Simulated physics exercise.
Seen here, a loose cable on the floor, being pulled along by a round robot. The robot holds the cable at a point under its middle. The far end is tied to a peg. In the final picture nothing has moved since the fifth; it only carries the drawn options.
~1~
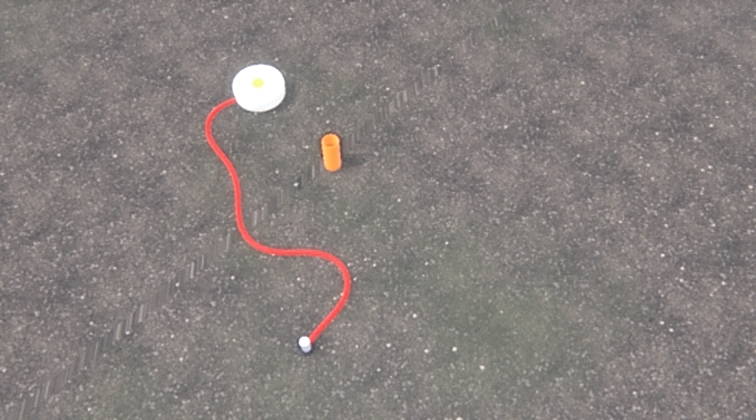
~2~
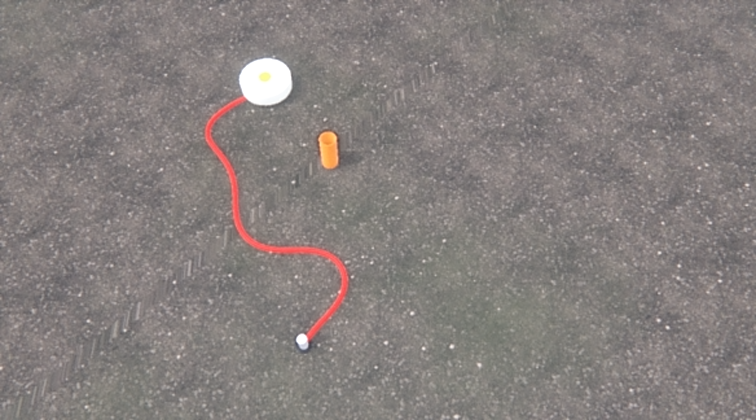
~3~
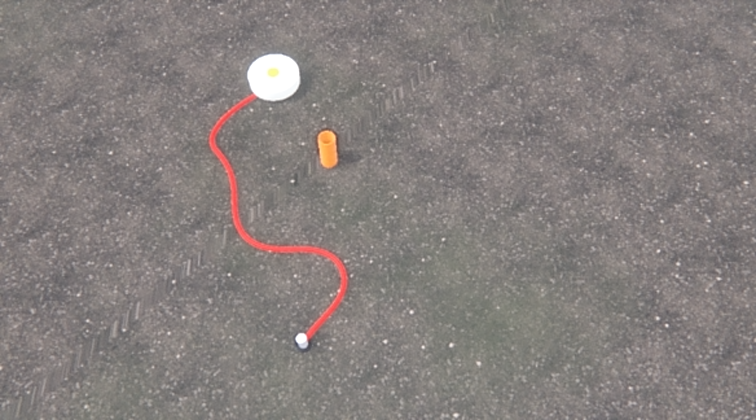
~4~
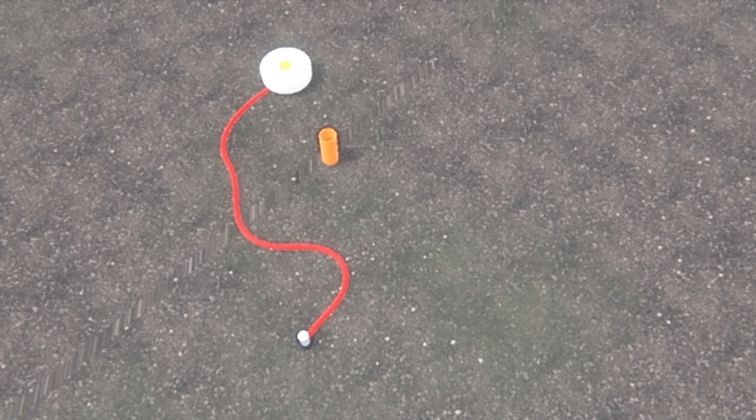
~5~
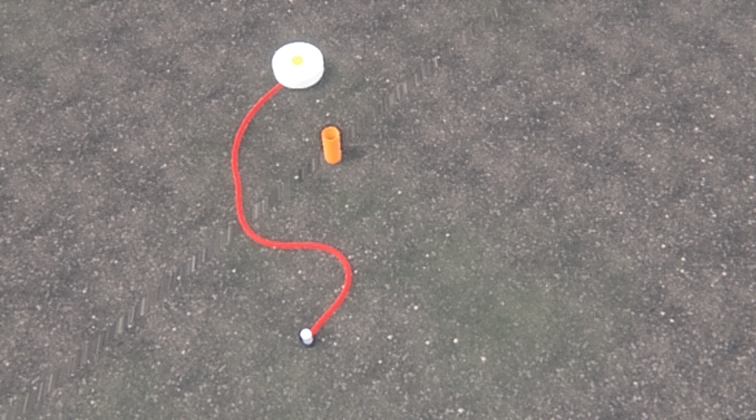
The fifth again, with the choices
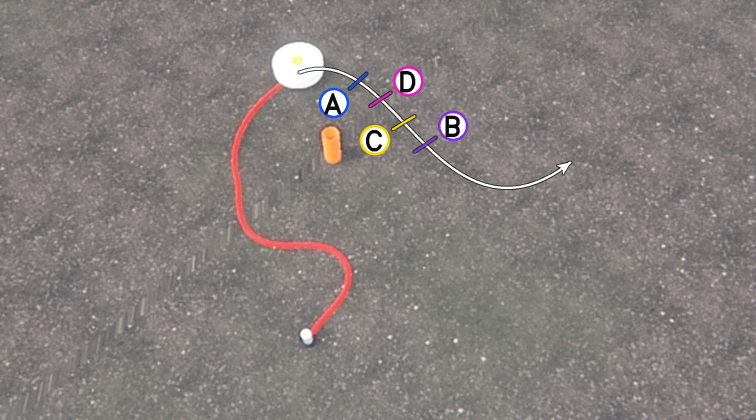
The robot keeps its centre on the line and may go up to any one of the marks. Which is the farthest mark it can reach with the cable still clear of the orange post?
B is the last safe stop.
On the marked copy, A at (358, 81); B at (425, 145); C at (404, 123); D at (381, 99); the route from (300, 73) via (422, 142) to (570, 162).
Taking B. A third of the way, robot (353, 72), middle of the cable (252, 208).
Two thirds of the way, robot (392, 105), middle of the cable (254, 206).
When it is over, robot (426, 139), middle of the cable (258, 205); nothing has been touched.
As for the rest, A is safe but short; C is safe but short; D is safe but short.
